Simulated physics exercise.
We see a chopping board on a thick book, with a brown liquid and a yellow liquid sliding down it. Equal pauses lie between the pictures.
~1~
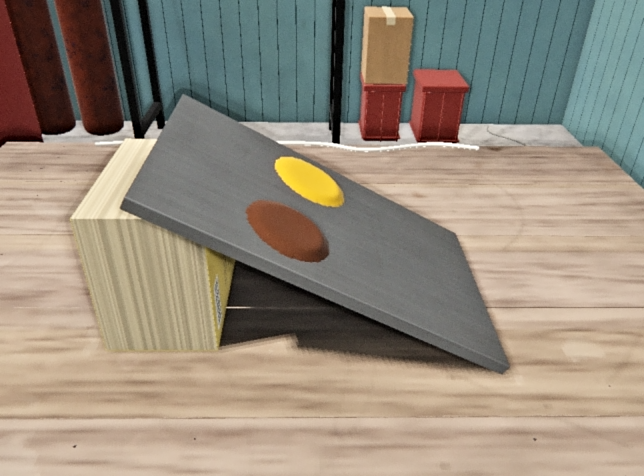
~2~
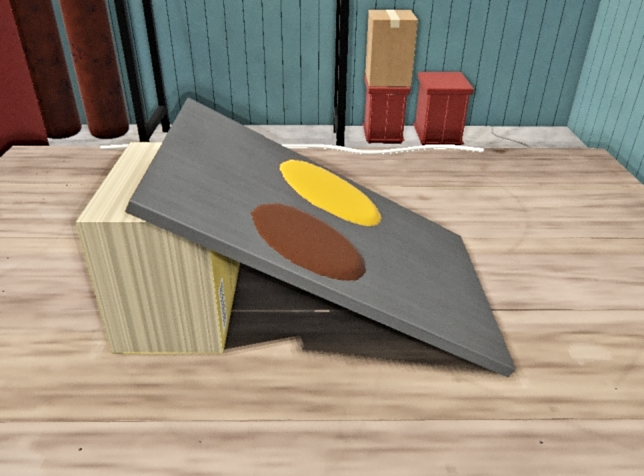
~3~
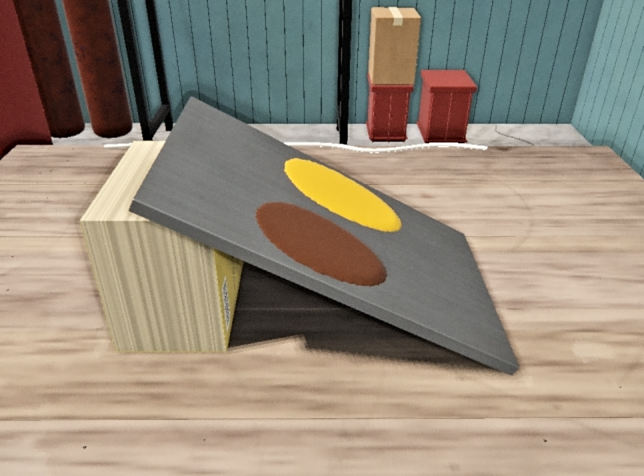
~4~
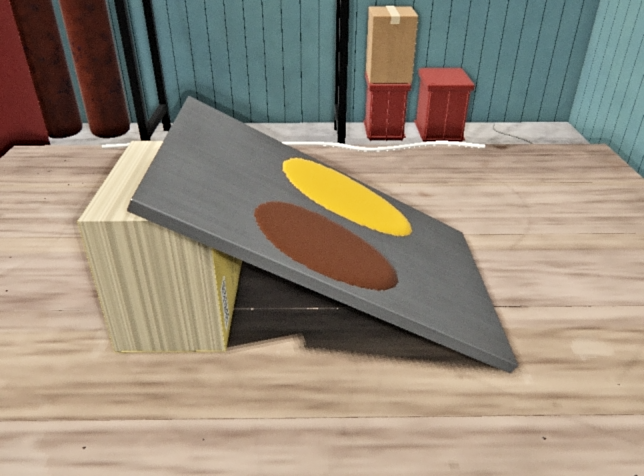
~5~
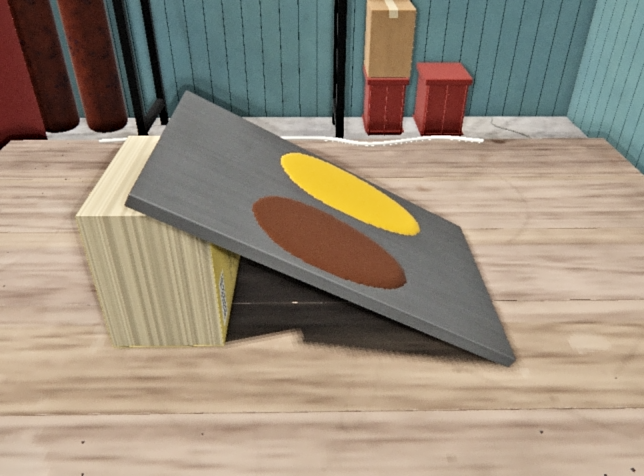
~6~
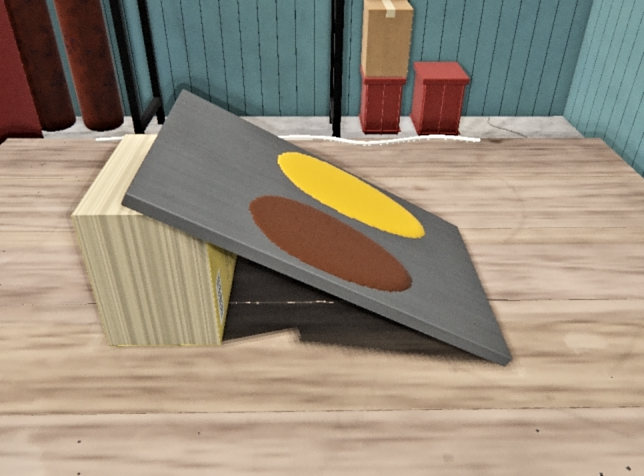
On a wooden table, brown and yellow liquids stretching into long ovals down a grey board sloping from a pale block.
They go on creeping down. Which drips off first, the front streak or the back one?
First at the edge is the back one.
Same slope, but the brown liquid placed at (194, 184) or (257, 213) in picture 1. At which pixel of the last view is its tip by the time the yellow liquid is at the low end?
One: (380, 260). Two: (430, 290).
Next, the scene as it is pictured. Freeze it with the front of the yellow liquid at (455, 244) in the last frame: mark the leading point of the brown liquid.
Roughly at (443, 292).
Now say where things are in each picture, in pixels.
In the first picture, tip of the brown liquid half way down; tip of the yellow liquid (337, 193) half way down.
In the second picture, tip of the brown liquid (355, 259) half way down; tip of the yellow liquid three quarters of the way down.
In the third picture, tip of the brown liquid half way down; tip of the yellow liquid (394, 218) three quarters of the way down.
In the fourth picture, tip of the brown liquid (390, 272) three quarters of the way down; tip of the yellow liquid three quarters of the way down.
In the fifth picture, tip of the brown liquid three quarters of the way down; tip of the yellow liquid (413, 222) three quarters of the way down.
In the sixth picture, tip of the brown liquid (401, 272) three quarters of the way down; tip of the yellow liquid three quarters of the way down.
Next, the brown liquid is three quarters of the way down; the yellow liquid is close to the edge.
Finally, the brown liquid is three quarters of the way down; the yellow liquid is at the low edge.
